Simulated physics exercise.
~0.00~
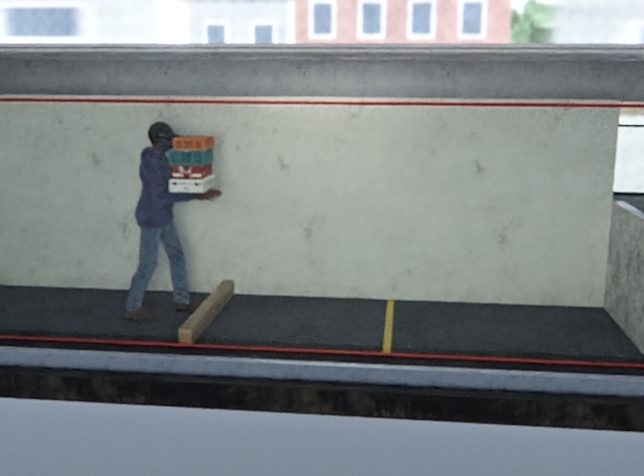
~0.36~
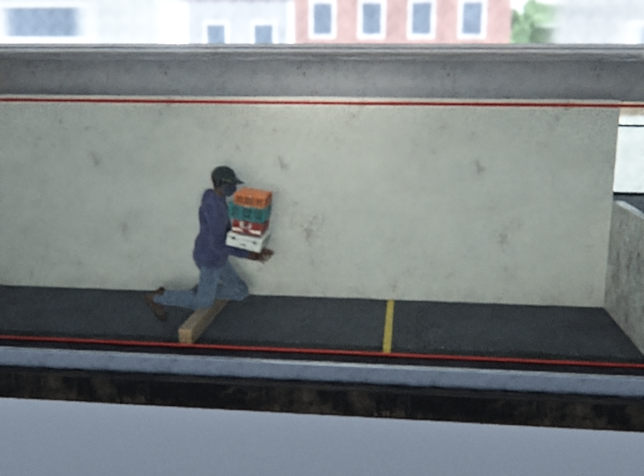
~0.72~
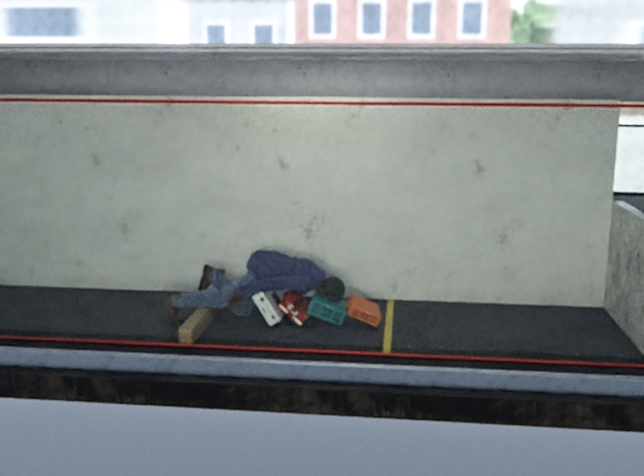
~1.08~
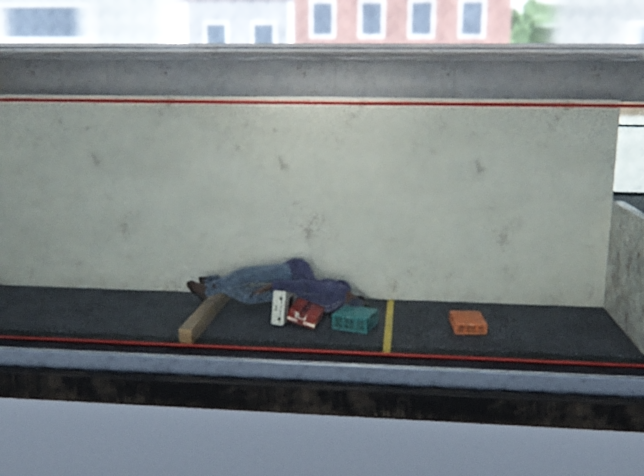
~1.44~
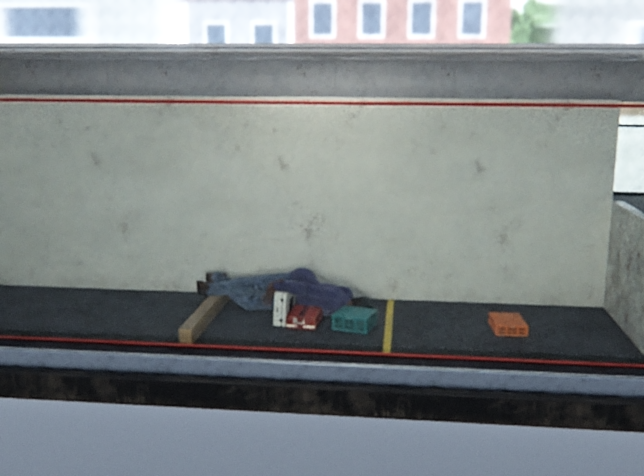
Passenger carrying stacked crates tripping over a low rail and sprawling face down, only the orange crate sliding past the yellow line.
